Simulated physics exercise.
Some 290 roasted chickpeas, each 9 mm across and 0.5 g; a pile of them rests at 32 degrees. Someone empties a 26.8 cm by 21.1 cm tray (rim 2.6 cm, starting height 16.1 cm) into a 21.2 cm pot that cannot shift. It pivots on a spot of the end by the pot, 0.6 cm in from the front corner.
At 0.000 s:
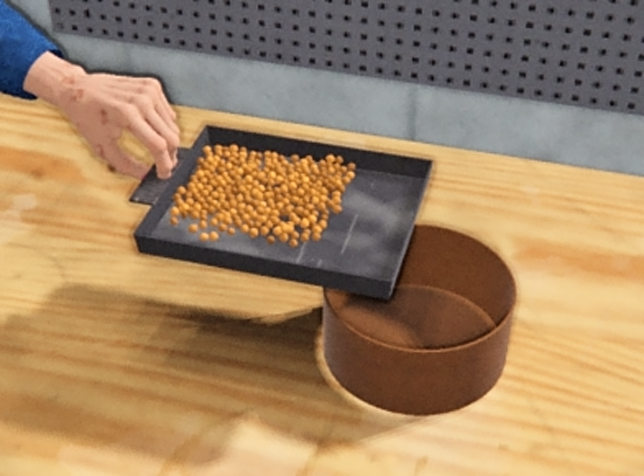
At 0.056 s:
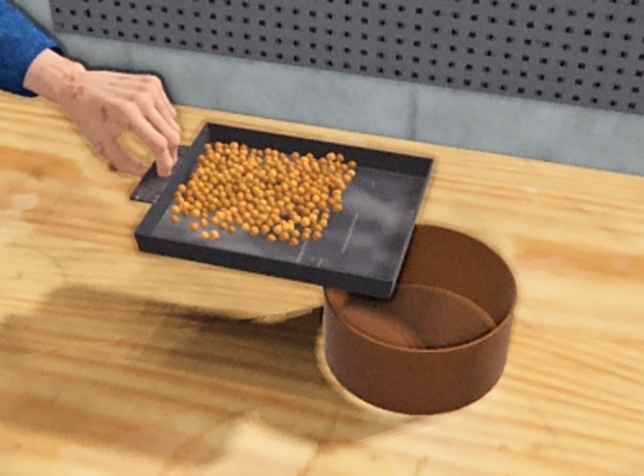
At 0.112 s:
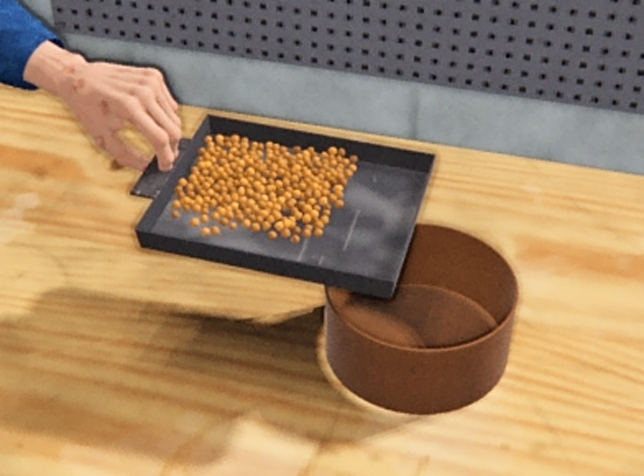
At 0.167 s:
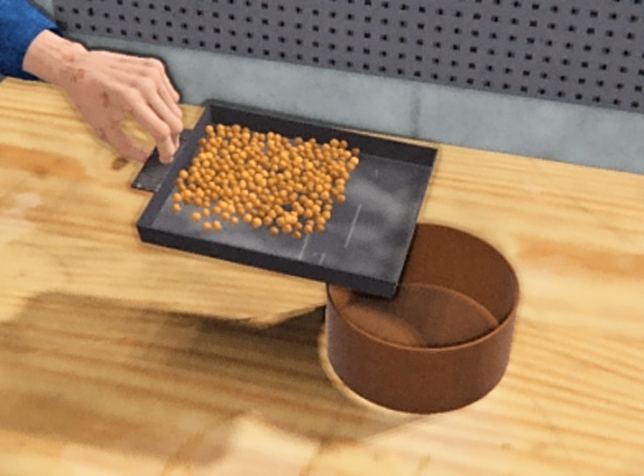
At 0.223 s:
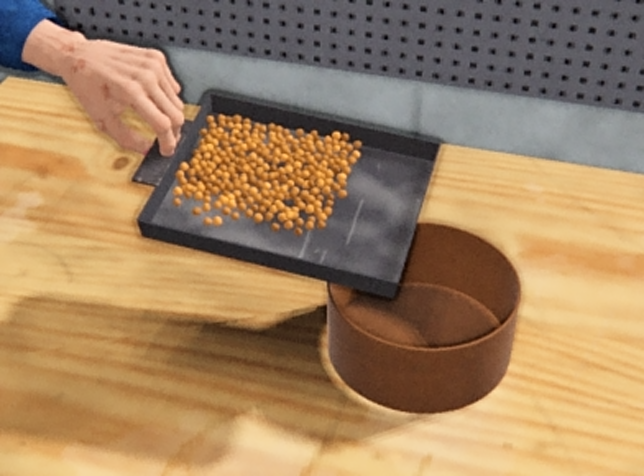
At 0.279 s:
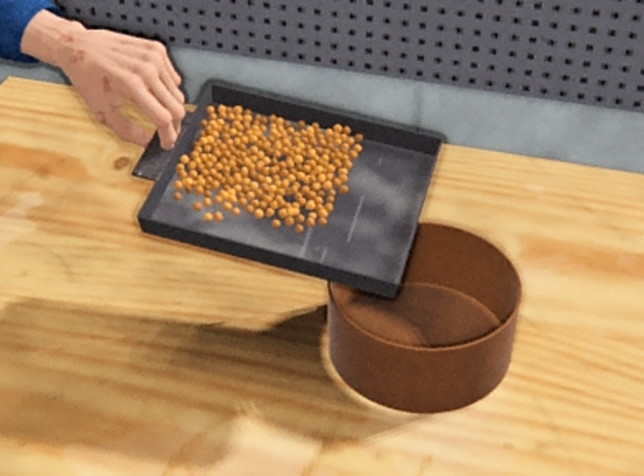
A hand in a blue sleeve reaches in from the upper left over a pale wooden tabletop, seen from above at an angle, with a grey wall and dark perforated panel behind. It holds a dark rectangular tray of small orange-brown chickpeas, its right end over a round reddish-brown pot. The hand slowly raises the tray's left end, tilting it rightward, while the chickpeas stay bunched together on it.
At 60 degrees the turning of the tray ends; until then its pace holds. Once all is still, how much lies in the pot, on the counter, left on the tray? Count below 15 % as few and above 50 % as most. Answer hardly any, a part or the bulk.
Pot: Hardly any, counter: Hardly any, tray: The bulk.
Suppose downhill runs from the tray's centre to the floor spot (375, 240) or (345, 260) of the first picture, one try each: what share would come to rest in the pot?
Some 0 and 0 per cent.
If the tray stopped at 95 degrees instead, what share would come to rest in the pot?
In that case some 0 per cent.
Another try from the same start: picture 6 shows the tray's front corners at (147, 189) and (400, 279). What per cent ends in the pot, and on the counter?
Pot 5, counter 0.
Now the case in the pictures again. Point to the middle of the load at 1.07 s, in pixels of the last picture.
Near (323, 218).
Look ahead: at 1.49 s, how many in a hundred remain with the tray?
Some 100 per cent of the load.
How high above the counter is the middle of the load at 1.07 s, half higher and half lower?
About 24 cm.
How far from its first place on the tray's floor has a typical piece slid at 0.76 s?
About 7 cm.
After 0.76 s, tilt 34 degrees; the tray holds 100 %, the pot 0 %.
Then, at 1.07 s, tilt 50 degrees; the tray holds 100 %, the pot 0 %.
After 1.49 s, tilt 60 degrees; the tray holds 100 %, the pot 0 %.
By 1.8 s all is still; pot 0 %, counter 0 %, tray 100 %.
